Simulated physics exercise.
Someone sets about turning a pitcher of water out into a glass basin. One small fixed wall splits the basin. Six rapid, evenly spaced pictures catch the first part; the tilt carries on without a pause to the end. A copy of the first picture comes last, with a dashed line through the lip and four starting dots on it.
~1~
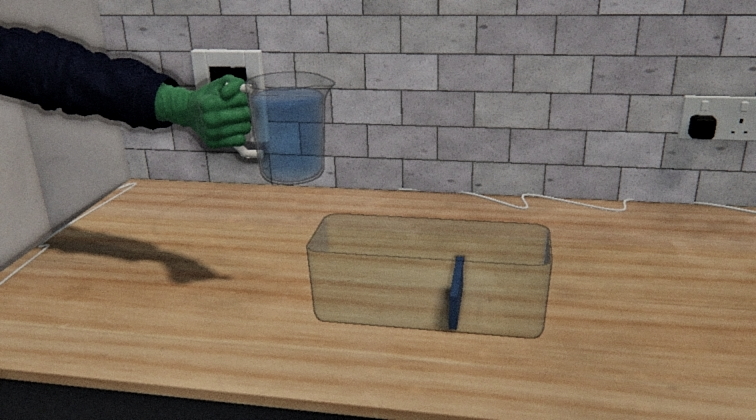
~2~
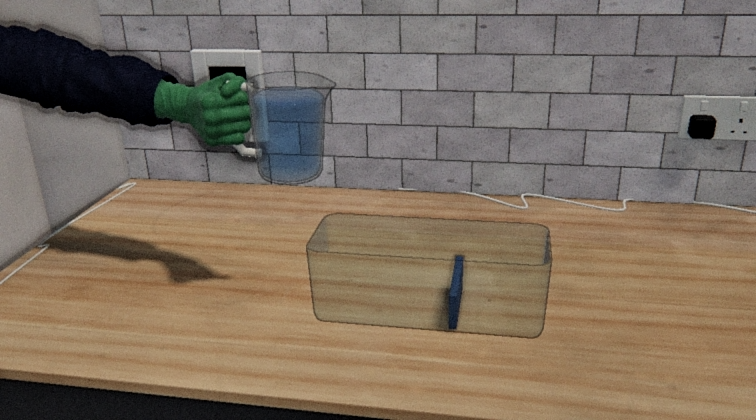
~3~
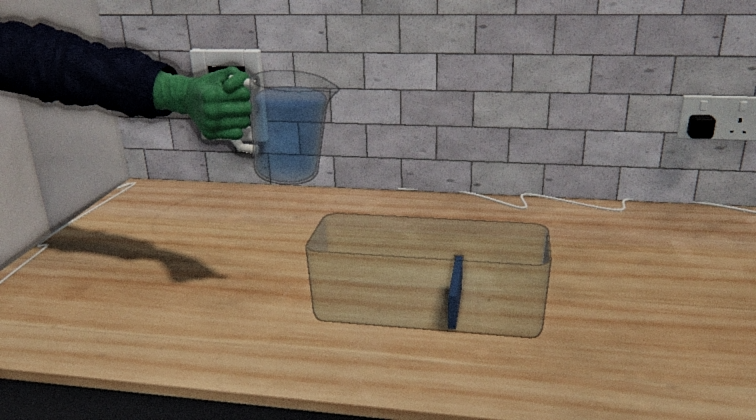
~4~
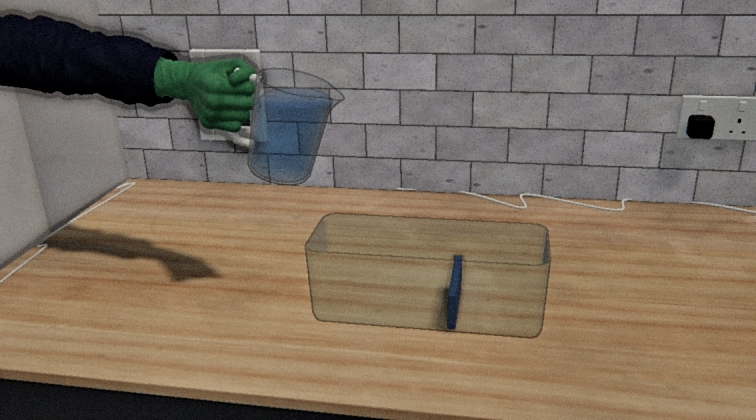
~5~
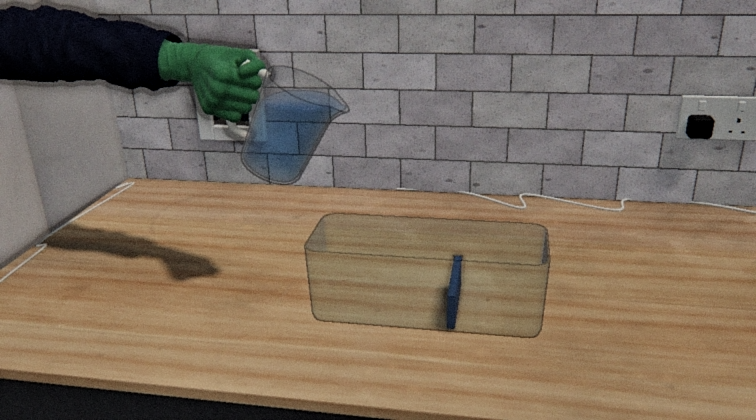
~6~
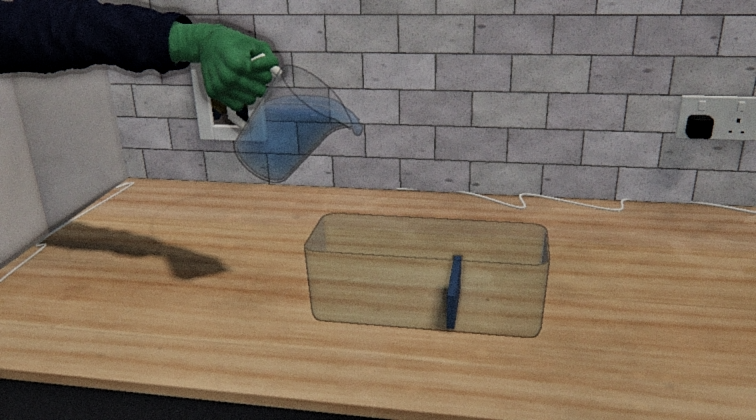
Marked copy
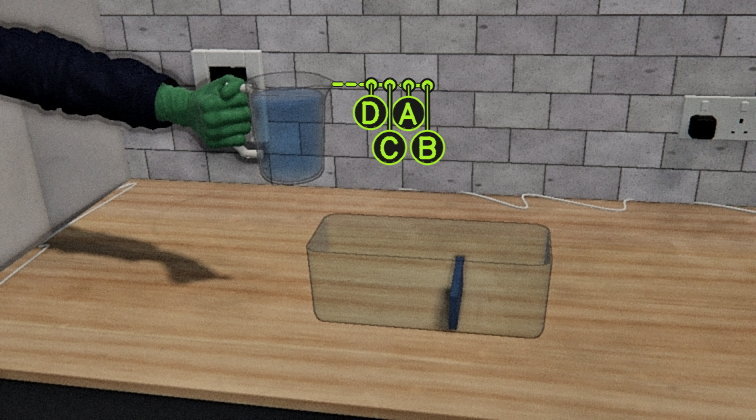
On a wooden counter by a grey brick wall, a green-gloved hand held a clear pitcher of blue water left of a glass basin, then gradually tipped it rightward until water just passed the lip.
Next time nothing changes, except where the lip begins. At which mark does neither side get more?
I would pick place A.
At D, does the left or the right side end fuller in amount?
More ends on the left.
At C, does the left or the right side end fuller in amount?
More ends on the left.
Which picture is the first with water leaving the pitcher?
In picture 6.
In lime, A at (408, 85); B at (427, 85); C at (389, 85); D at (371, 84).
Choosing A, about 49 % ends left of the wall and 49 % right of it.
Choosing B, about 23 % ends left of the wall and 75 % right of it.
Choosing C, about 73 % ends left of the wall and 19 % right of it; 8 % is lost outside.
Choosing D, about 90 % ends left of the wall and 3 % right of it; 6 % is lost outside.
